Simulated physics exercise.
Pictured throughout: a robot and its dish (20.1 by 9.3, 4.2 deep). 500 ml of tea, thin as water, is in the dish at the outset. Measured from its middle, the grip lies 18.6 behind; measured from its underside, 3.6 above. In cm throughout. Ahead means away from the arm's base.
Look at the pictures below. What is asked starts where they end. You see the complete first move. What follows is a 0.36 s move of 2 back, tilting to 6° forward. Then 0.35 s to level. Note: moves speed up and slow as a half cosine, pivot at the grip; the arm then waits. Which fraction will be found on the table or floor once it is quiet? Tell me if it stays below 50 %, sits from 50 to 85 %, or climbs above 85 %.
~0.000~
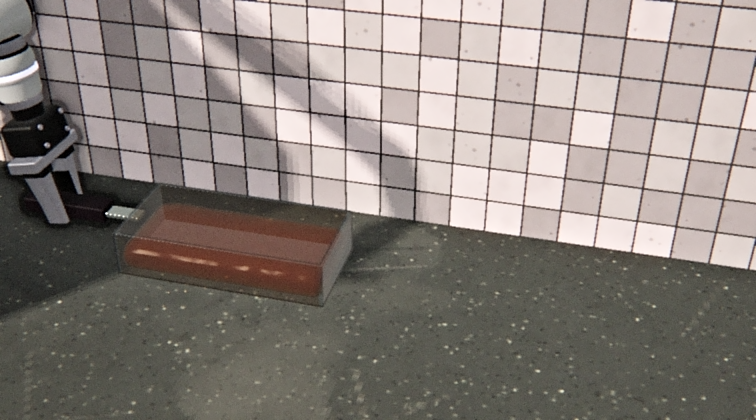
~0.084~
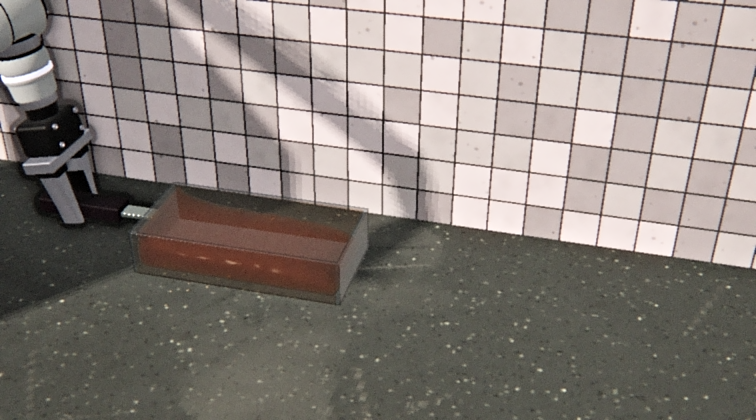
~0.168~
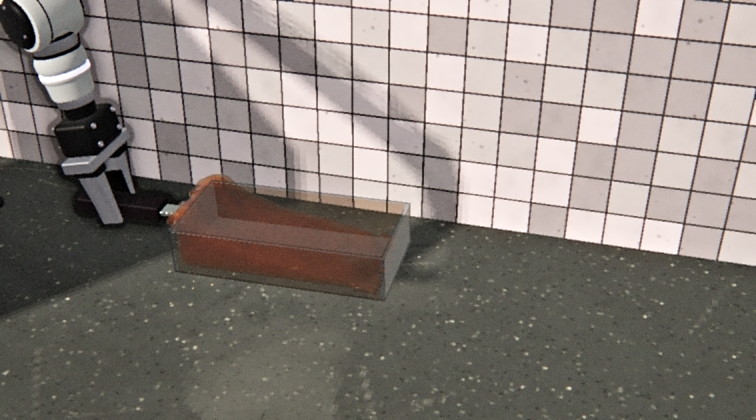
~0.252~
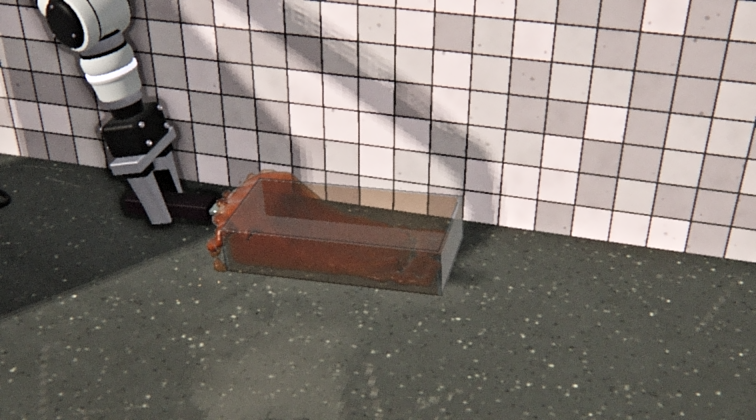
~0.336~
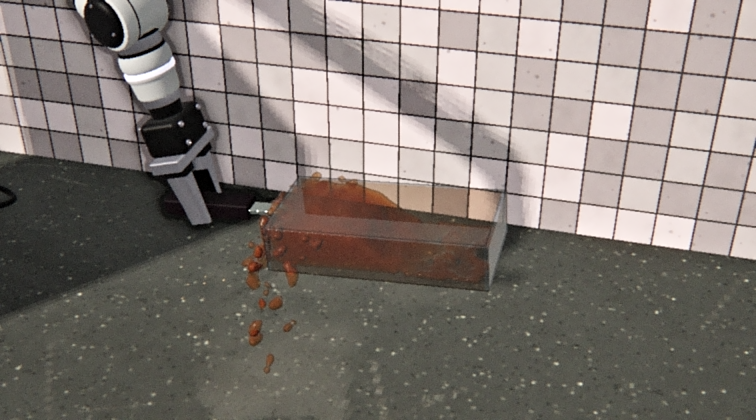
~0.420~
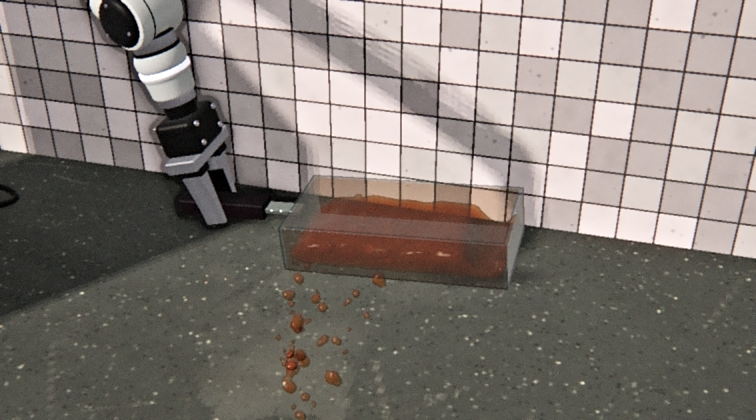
It stays below 50 %.
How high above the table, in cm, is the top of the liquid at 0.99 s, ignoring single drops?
Roughly 23 cm above the table.
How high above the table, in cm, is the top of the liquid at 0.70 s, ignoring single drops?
It reaches roughly 33 centimetres.
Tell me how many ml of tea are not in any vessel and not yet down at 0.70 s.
Reading: Near 70 ml.
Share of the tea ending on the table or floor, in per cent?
I'd put it at close to 25 per cent.
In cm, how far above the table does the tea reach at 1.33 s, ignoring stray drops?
Max height: Around 22 cm.
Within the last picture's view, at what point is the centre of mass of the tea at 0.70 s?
Near pixel (433, 267).
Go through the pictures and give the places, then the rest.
The dish floor at (238, 258), level; upper third of the tea around (237, 239), from x 125 to 345, top at y 205; 495 ml in the dish, in the first picture.
The dish floor at (254, 256), level; upper third of the tea around (217, 232), from x 140 to 360, top at y 190, in the second picture.
The dish floor at (295, 253), tilted 2° backward; upper third of the tea around (219, 215), from x 165 to 400, top at y 175, in the third picture.
The dish floor at (346, 250), tilted 3° backward; upper third of the tea around (265, 204), from x 195 to 445, top at y 170; 460 ml in the dish, 35 ml in the air or running down outside, in the fourth picture.
The dish floor at (389, 247), tilted 5° backward; upper third of the tea around (330, 213), from x 220 to 495, top at y 175; 440 ml in the dish, 55 ml in the air or running down outside, in the fifth picture.
The dish floor at (406, 246), tilted 5° backward; upper third of the tea around (418, 227), from x 270 to 520, top at y 185; 440 ml in the dish, 10 ml on the table or floor, 45 ml in the air or running down outside, in the sixth picture.
After 0.70 s, tilted 5° forward, liquid up to 38 above the table; 370 ml in the dish, 55 ml on the table or floor, 65 ml in the air or running down outside.
After 0.99 s, tilted 2° forward, liquid up to 24 above the table; 370 ml in the dish, 125 ml on the table or floor.
After 1.33 s, level, liquid up to 22 above the table; 370 ml in the dish, 125 ml on the table or floor.
After 2.13 s, level, liquid up to 22 above the table; 370 ml in the dish, 125 ml on the table or floor.
In the end, 370 ml in the dish, 125 ml on the table or floor. That is 25 % on the table or floor.
